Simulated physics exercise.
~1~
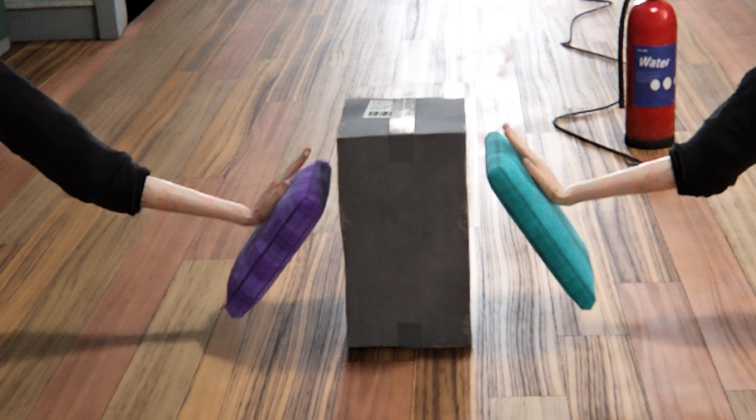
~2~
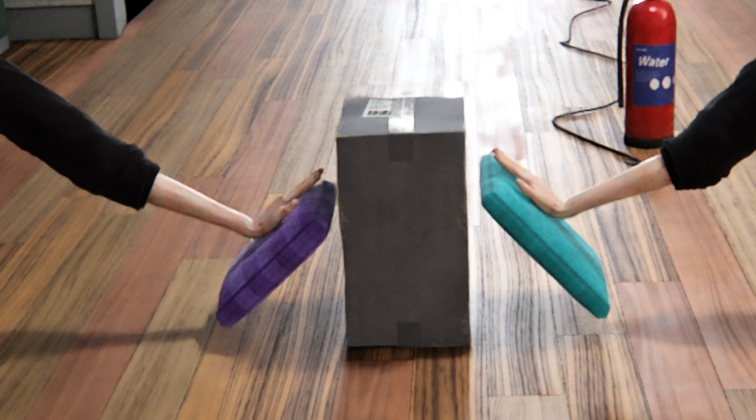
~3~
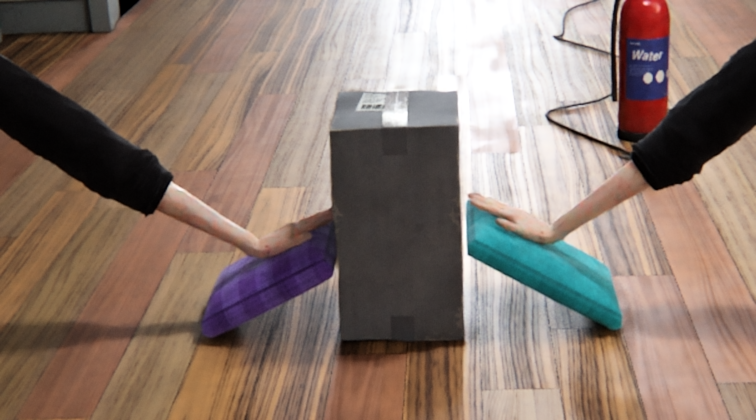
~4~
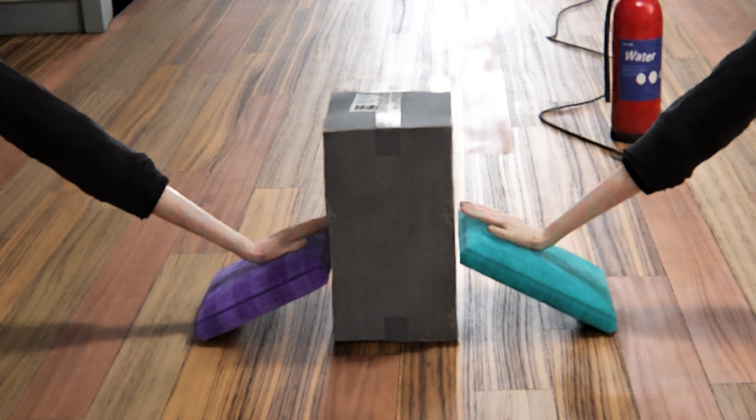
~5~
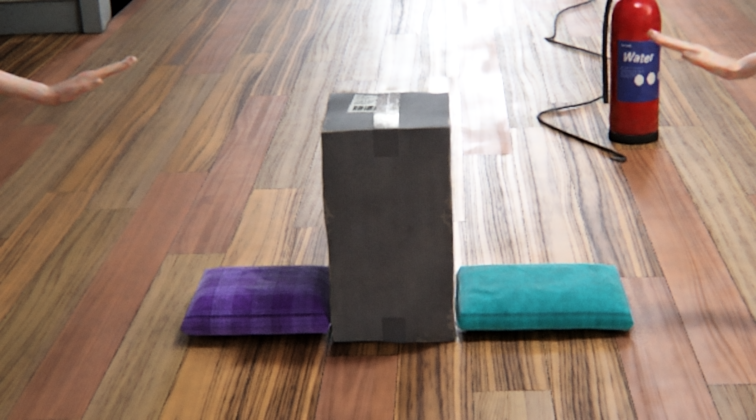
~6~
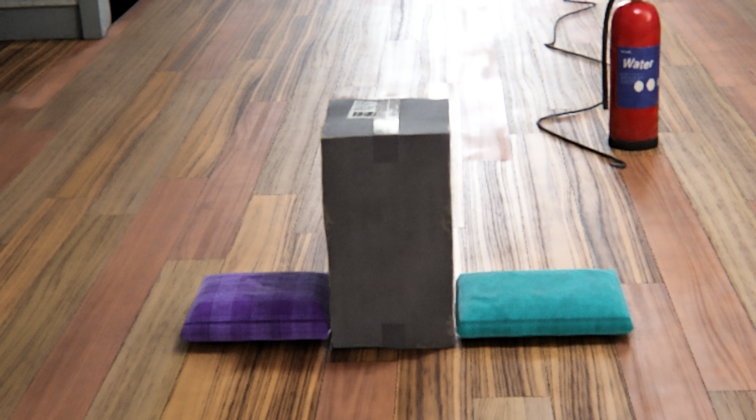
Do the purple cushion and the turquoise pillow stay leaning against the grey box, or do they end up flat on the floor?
Both end up flat on the floor, the purple cushion to the left of the box and the turquoise pillow to the right.
